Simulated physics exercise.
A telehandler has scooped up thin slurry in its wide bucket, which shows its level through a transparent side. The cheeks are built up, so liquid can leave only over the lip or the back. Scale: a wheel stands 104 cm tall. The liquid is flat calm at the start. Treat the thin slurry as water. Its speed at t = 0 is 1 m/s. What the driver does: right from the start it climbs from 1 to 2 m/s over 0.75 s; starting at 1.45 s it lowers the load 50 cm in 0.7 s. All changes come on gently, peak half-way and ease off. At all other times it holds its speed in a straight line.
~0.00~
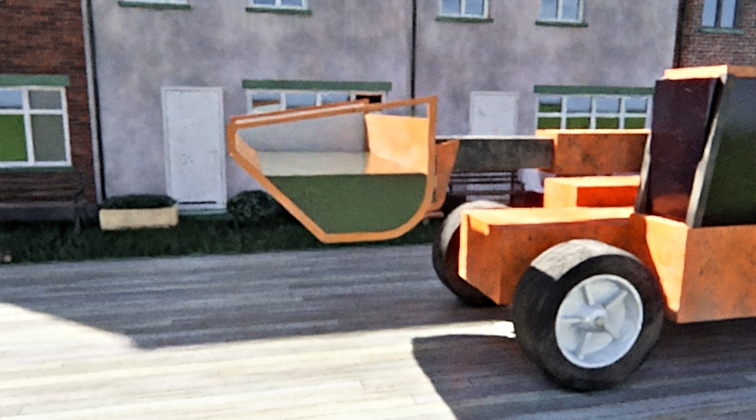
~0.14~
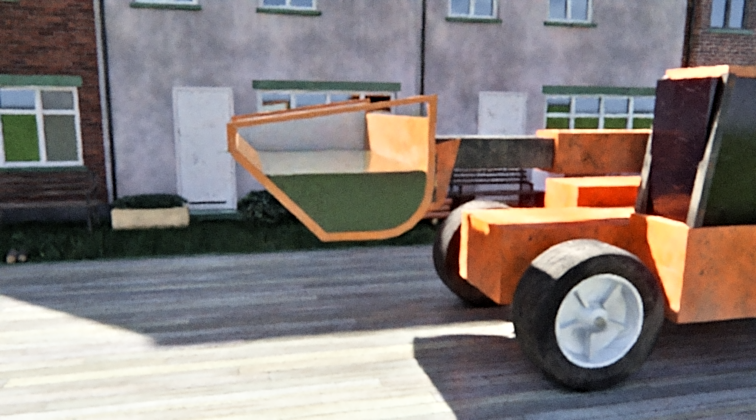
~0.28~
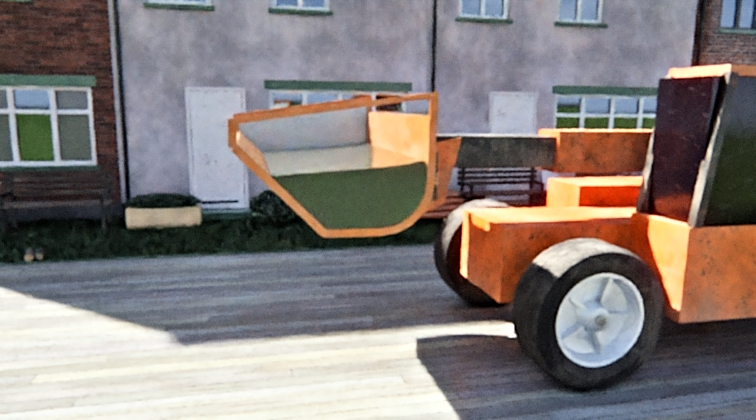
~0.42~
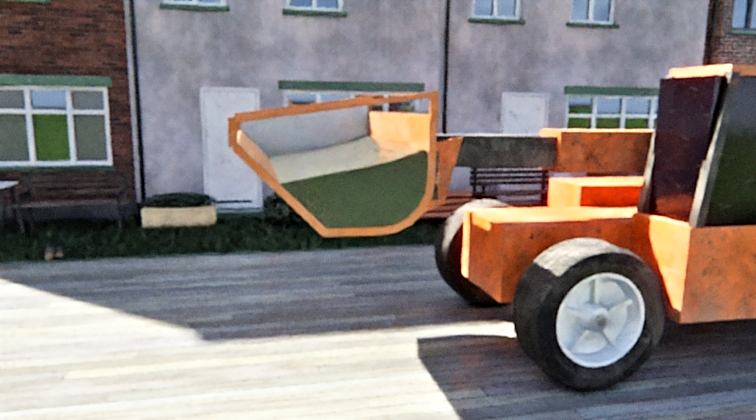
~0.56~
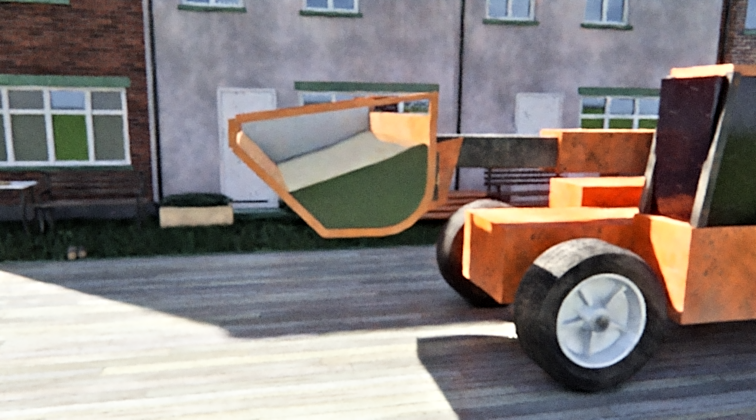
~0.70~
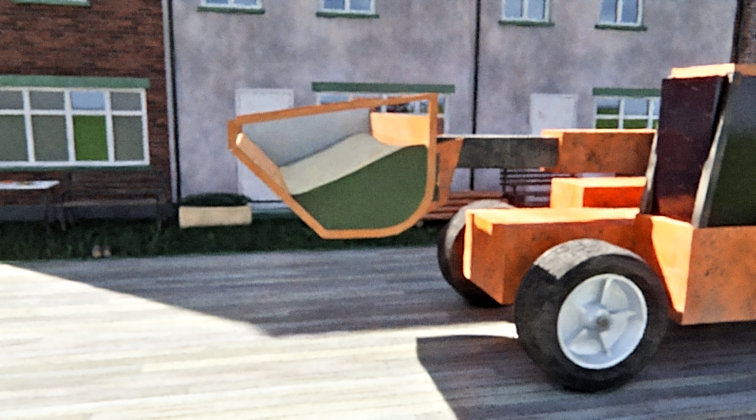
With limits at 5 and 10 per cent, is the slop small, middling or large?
A small spill.
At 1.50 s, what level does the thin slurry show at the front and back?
Front 36 cm, back 26 cm.
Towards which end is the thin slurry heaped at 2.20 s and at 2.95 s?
Towards the back, then the front.
After 1.50 s the surface stands 27 cm at the back and 36 cm at the front; 2 per cent has gone, over the front.
After 2.20 s the surface stands 41 cm at the back and 34 cm at the front; 3 per cent has gone, over the front.
After 2.95 s the surface stands 30 cm at the back and 37 cm at the front; 3 per cent has gone, over the front.
After 5.03 s 3 per cent has gone, over the front, 15 of 545 litres.
